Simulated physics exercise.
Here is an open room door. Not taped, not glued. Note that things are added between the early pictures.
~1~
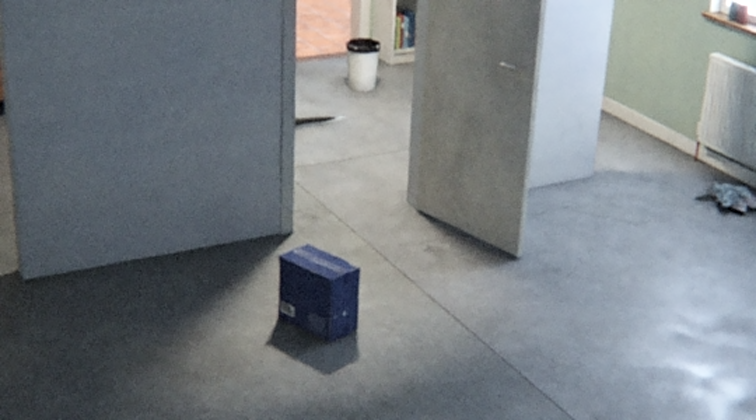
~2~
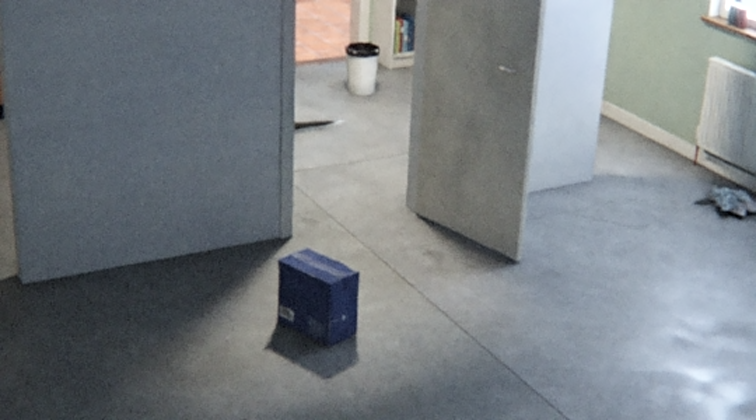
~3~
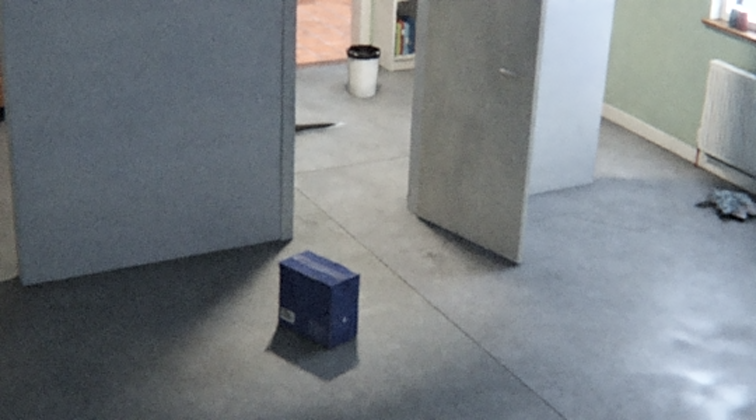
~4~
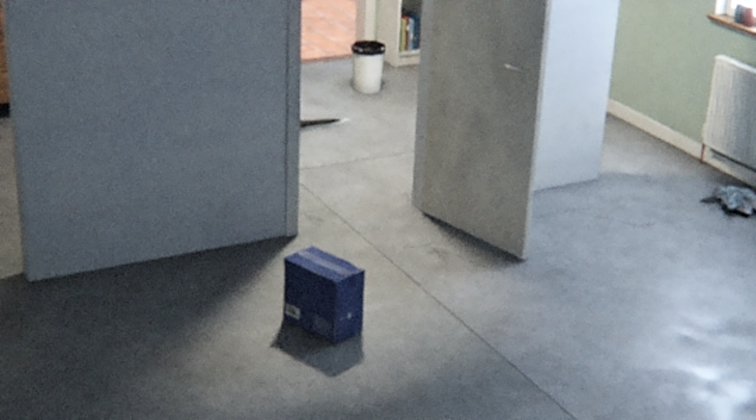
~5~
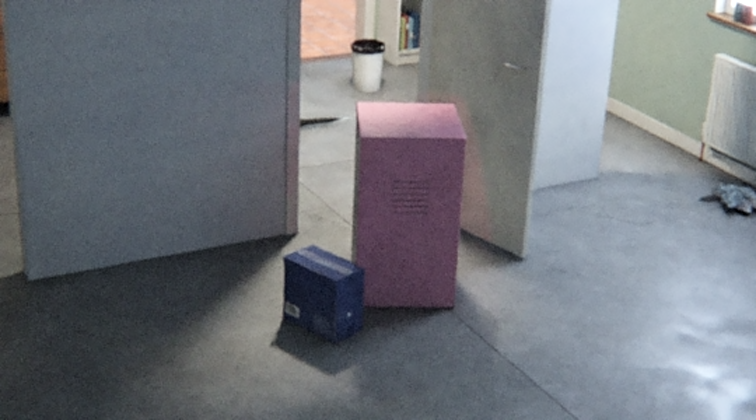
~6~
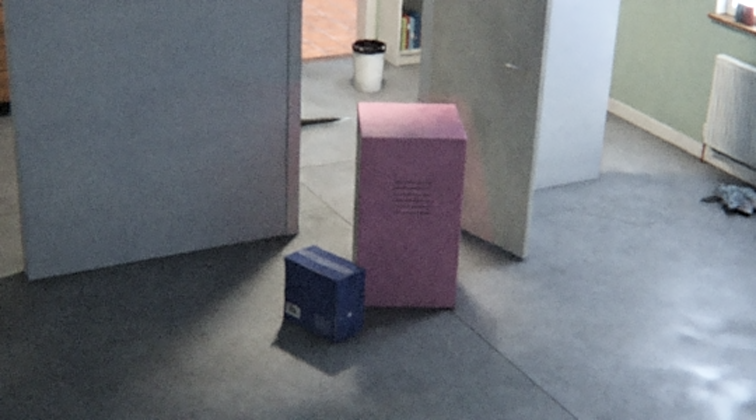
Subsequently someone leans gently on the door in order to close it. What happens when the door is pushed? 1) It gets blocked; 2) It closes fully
Option 1: It gets blocked.
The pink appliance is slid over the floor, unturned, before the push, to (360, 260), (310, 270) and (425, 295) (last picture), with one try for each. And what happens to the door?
First try: It stops short; second try: It jams; third try: It shuts.
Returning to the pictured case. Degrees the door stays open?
The answer is roughly 70°.
Then, 0.50 s on from there, open by 93°.
Then, 0.80 s on from there, open by 77°.
In the end, open by 71°; both unmoved. At the end, from the last picture's camera, pink appliance near (405, 205).
